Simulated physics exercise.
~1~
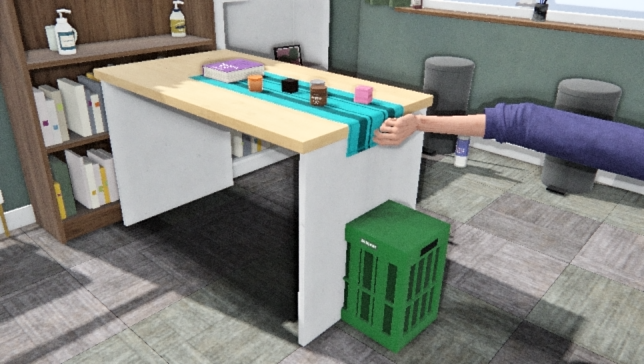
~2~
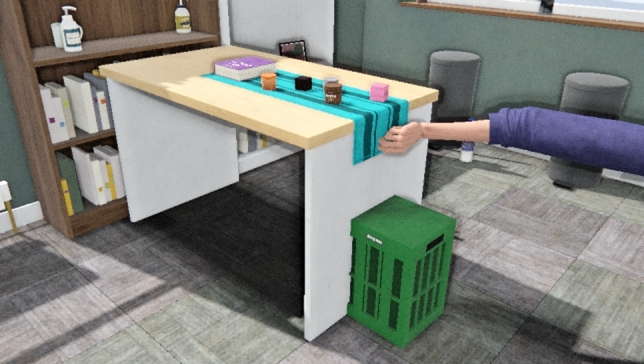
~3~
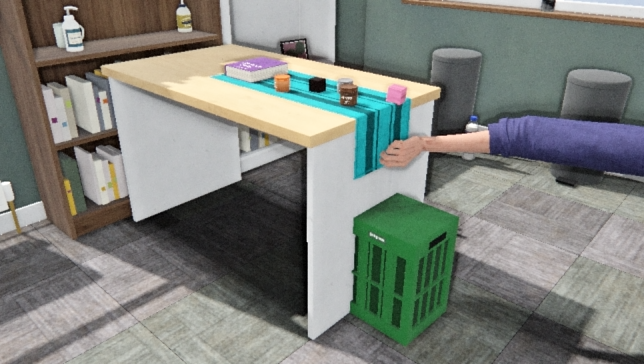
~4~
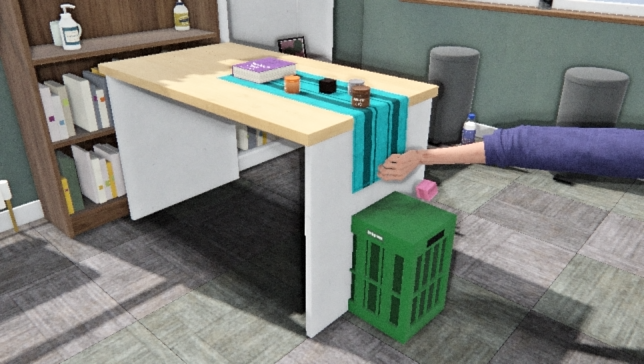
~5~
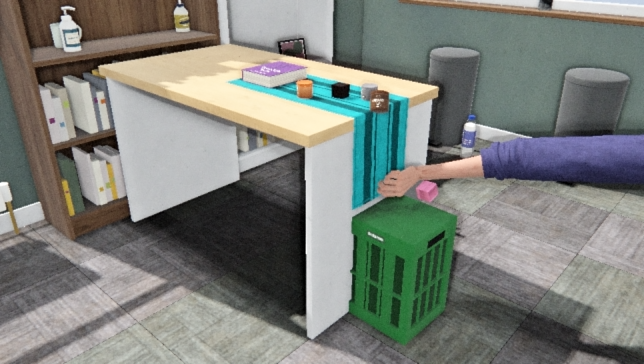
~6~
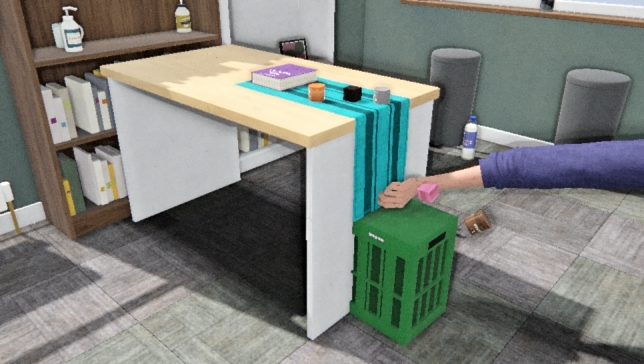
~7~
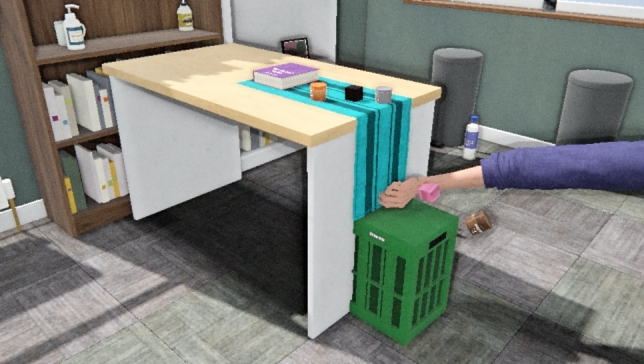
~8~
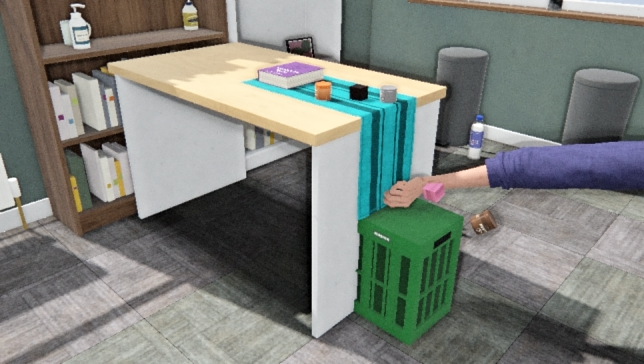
A turquoise scarf is drawn down by a hand, and two small things fall off.
